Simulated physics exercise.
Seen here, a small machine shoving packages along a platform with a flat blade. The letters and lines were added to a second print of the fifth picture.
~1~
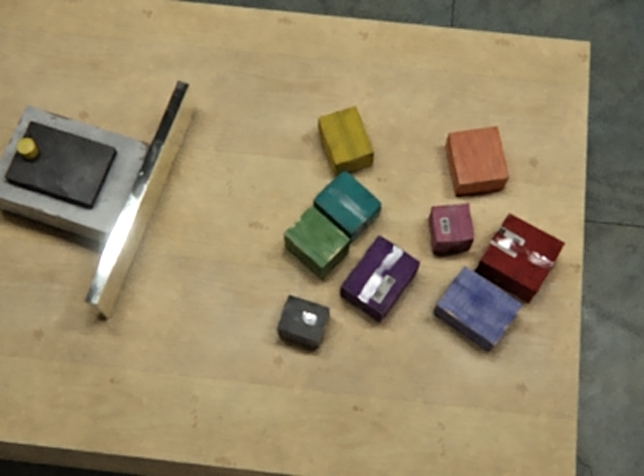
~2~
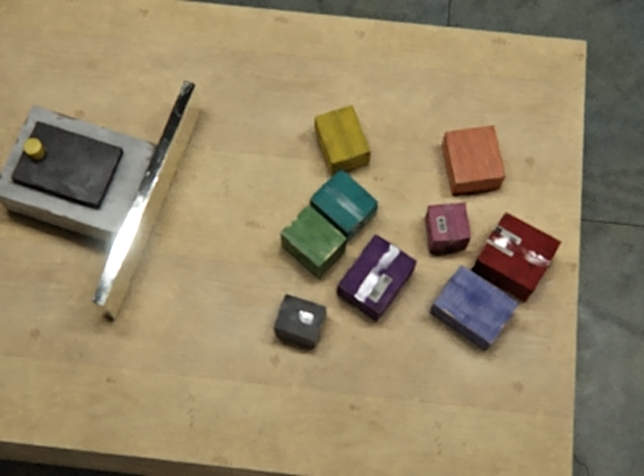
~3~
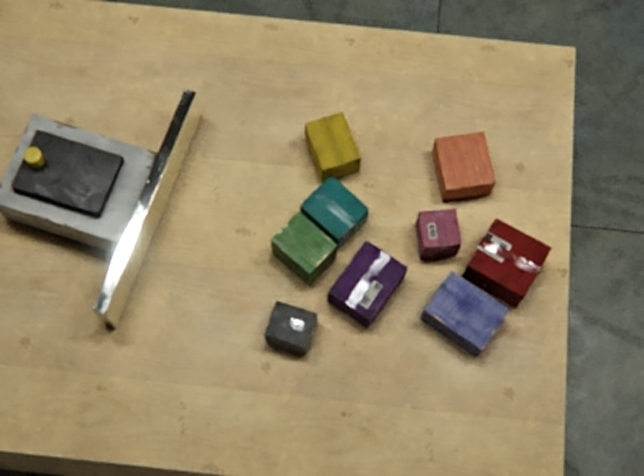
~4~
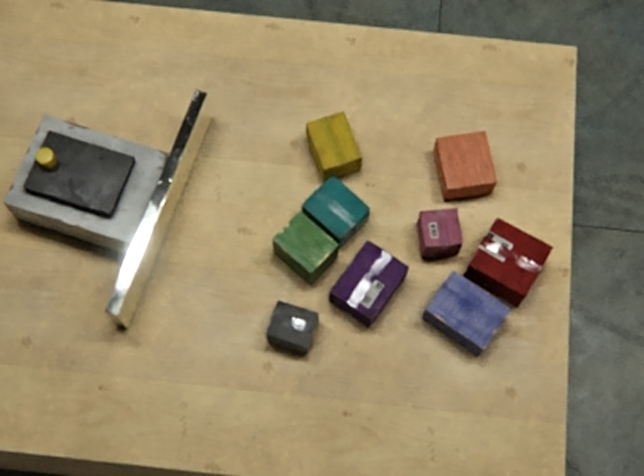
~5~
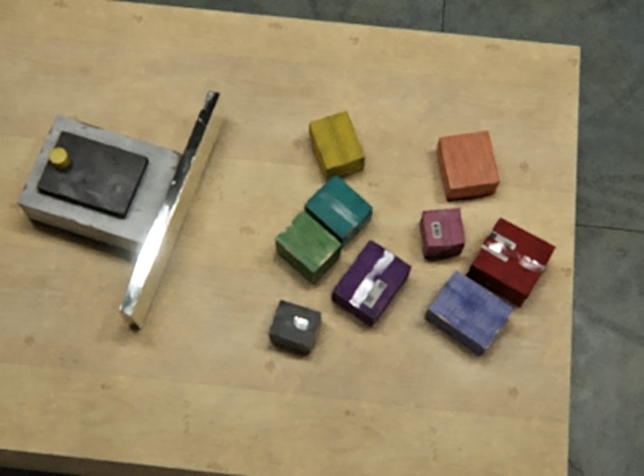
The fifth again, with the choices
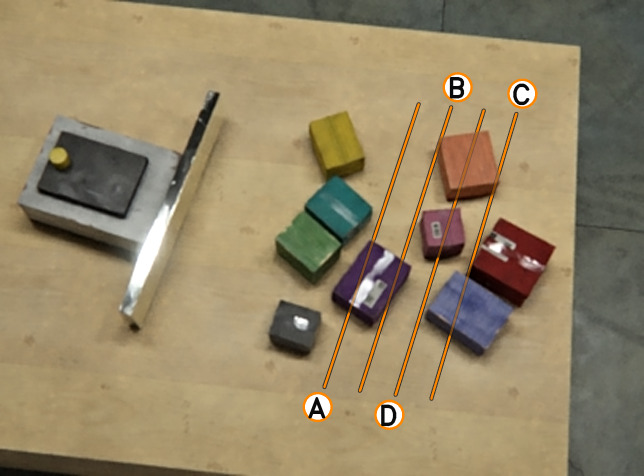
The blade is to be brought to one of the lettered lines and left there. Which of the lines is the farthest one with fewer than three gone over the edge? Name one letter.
Line C.
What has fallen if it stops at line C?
It is the red parcel.
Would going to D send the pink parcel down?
No.
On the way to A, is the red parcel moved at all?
By then, no.
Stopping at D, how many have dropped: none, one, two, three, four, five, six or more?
The count is none.
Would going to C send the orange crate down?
By then, no.
On the marked copy, A at (374, 239); B at (408, 242); C at (476, 249); D at (442, 246).
With C. Early on, robot (210, 187); yellow box (349, 152); green crate (314, 248).
Further on, robot (320, 198); red parcel (517, 265); blue crate (510, 337).
At the end, robot (404, 207); red parcel over the edge; blue crate (564, 377); one fallen.
As for the rest, A is within the limit but short; B is within the limit but short; D is within the limit but short.
